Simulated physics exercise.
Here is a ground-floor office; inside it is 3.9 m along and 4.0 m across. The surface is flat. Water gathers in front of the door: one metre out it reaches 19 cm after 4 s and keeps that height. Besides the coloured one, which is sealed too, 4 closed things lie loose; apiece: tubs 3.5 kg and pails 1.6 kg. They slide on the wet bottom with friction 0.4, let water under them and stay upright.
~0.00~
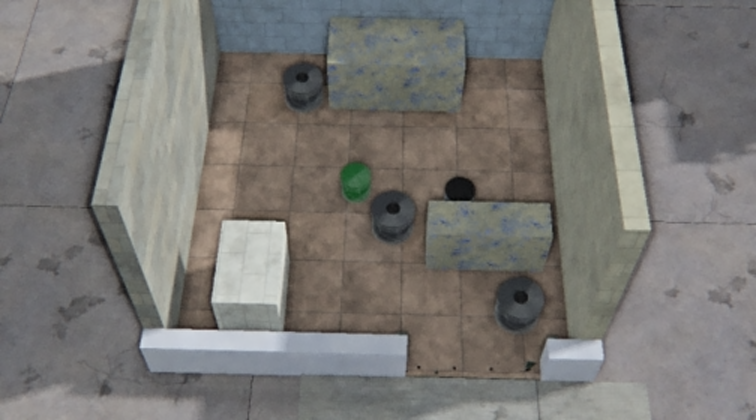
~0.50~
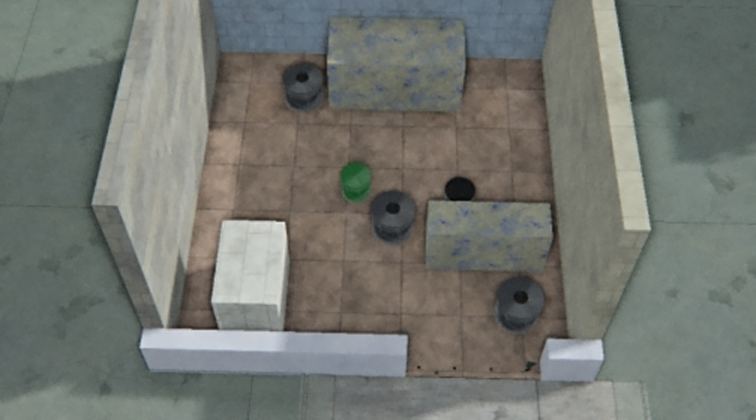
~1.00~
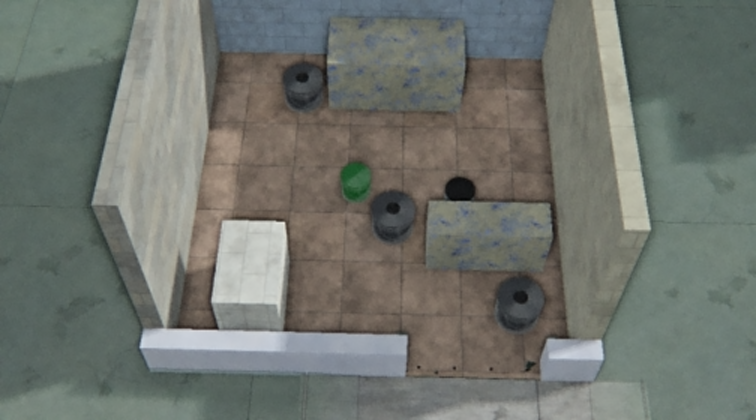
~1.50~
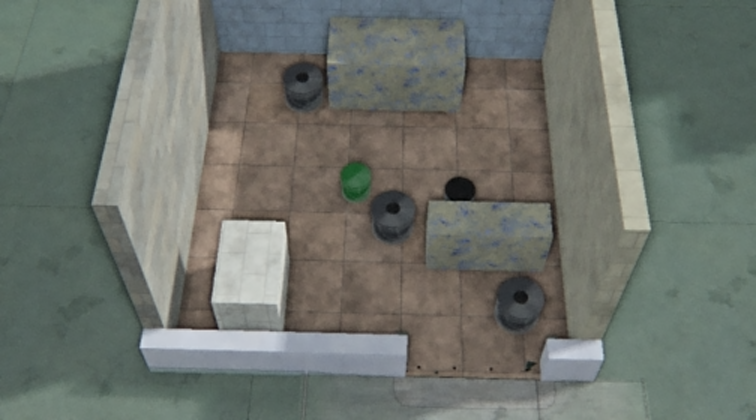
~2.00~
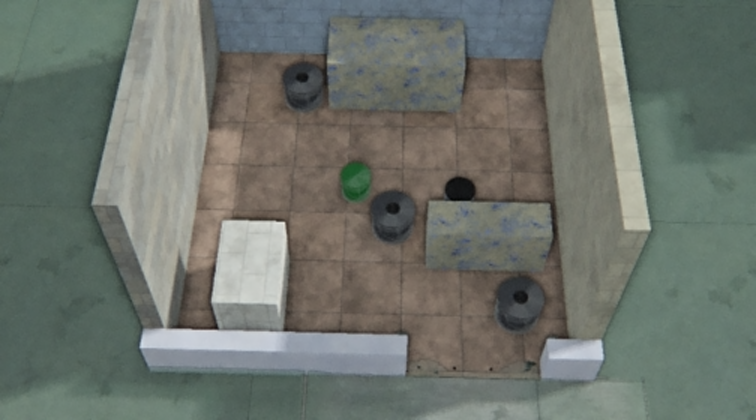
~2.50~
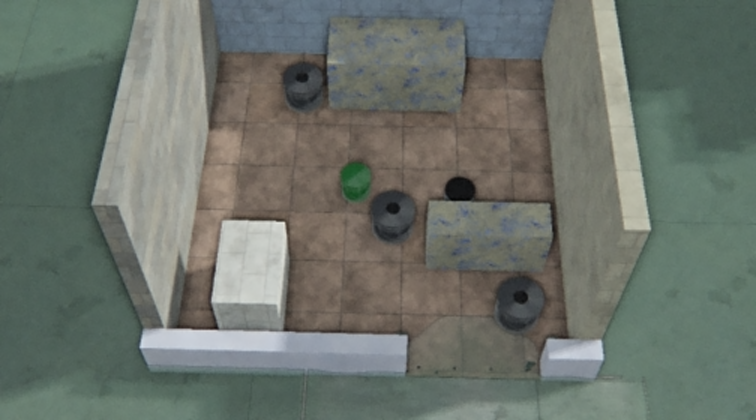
Greenish water covering the ground outside a roofless room, then creeping in through the front doorway, while the green pail and dark containers stay still.
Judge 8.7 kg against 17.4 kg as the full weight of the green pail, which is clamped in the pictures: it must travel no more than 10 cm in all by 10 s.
I expect that the smaller load will do.
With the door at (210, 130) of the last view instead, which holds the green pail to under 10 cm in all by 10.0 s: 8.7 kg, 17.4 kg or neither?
In that case only the larger load is enough.
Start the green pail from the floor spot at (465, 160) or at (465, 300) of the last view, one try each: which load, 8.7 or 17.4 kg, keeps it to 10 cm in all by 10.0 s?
In that order: The smaller is enough; neither is enough.
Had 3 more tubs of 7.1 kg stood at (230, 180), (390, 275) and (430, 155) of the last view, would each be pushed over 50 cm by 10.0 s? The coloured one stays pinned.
In that order: Over, past it, under.
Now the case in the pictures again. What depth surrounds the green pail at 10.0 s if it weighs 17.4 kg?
About 5 cm.
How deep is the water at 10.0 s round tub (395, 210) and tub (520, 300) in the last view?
Roughly 3 and 16 cm.
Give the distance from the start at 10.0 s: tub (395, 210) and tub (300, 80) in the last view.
In turn: 100 cm, 10 cm.
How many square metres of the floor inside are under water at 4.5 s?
About 3.5 m2.
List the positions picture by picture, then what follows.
The green pail at (356, 175) rests on the ground; 0.0 m2 under water; 0 of 5 have shifted, in the first picture.
The green pail at (356, 175), on the bottom; water covers 0.0 m2; 0 of 5 have shifted, in the second picture.
The green pail at (356, 175) rests on the ground; water covers 0.0 m2; 0 of 5 have shifted, in the third picture.
The green pail at (356, 175), on the bottom; water covers 0.0 m2; 0 of 5 have shifted, in the fourth picture.
The green pail at (356, 175) rests on the ground; water covers 0.0 m2; 0 of 5 have shifted, in the fifth picture.
The green pail at (356, 175), on the bottom; 0.4 m2 under water; 0 of 5 have shifted, in the sixth picture.
After 3.5 s the green pail would be 0 cm from its start with 8.7 kg and 0 cm from its start with 17.4 kg; 0 cm of water round it then.
After 4.5 s the green pail would be 0 cm from its start with 8.7 kg and 0 cm from its start with 17.4 kg; 0 cm of water round it then.
After 7.0 s the green pail would be 0 cm from its start with 8.7 kg and 0 cm from its start with 17.4 kg; 4 cm of water round it then.
After 10.0 s the green pail would be 0 cm from its start with 8.7 kg and 0 cm from its start with 17.4 kg; 5 cm of water round it then.
